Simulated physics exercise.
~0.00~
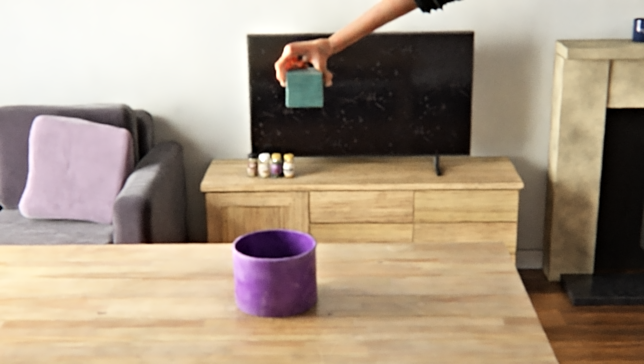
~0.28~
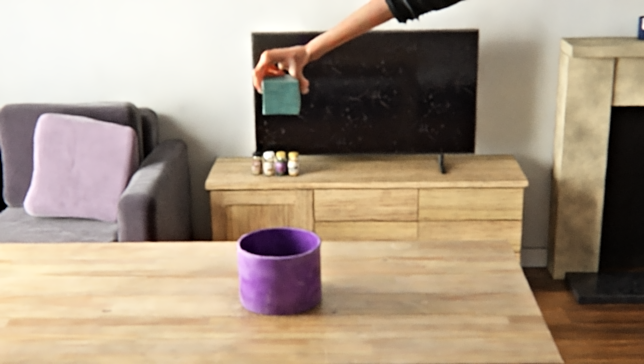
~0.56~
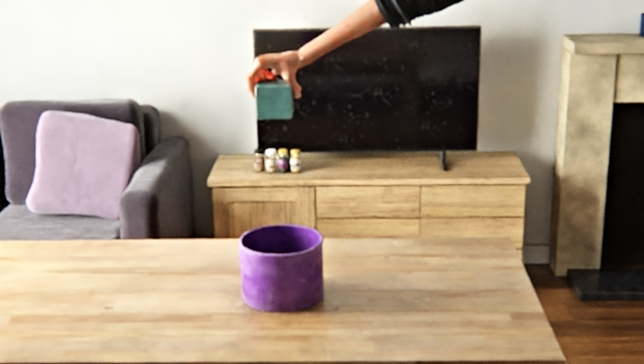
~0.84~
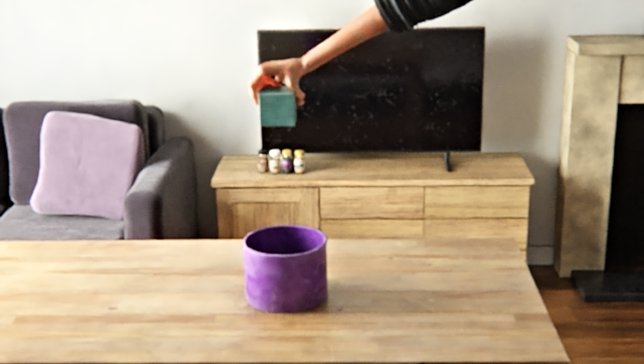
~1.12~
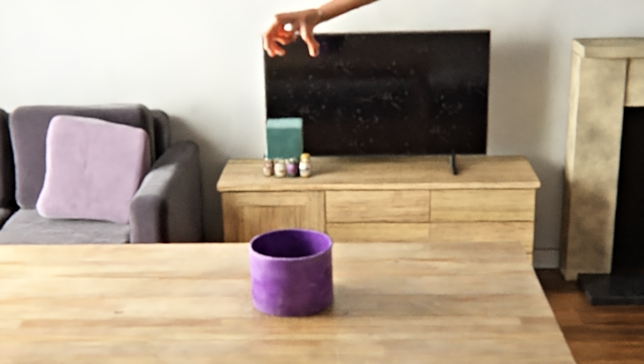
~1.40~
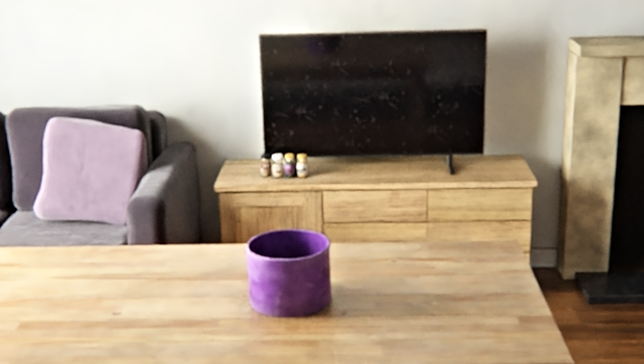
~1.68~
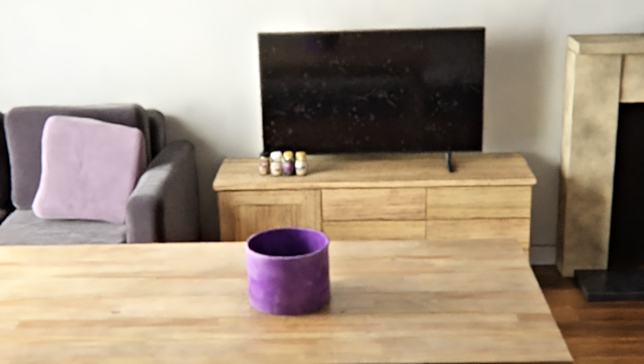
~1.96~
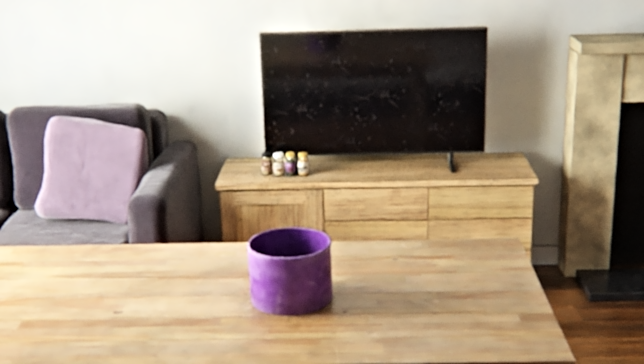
A hand held a turquoise block above a purple bucket on a wooden table, shifted it slightly left, then let go and drew back. The block dropped and ended up inside the bucket, out of sight, while the bucket stayed put.
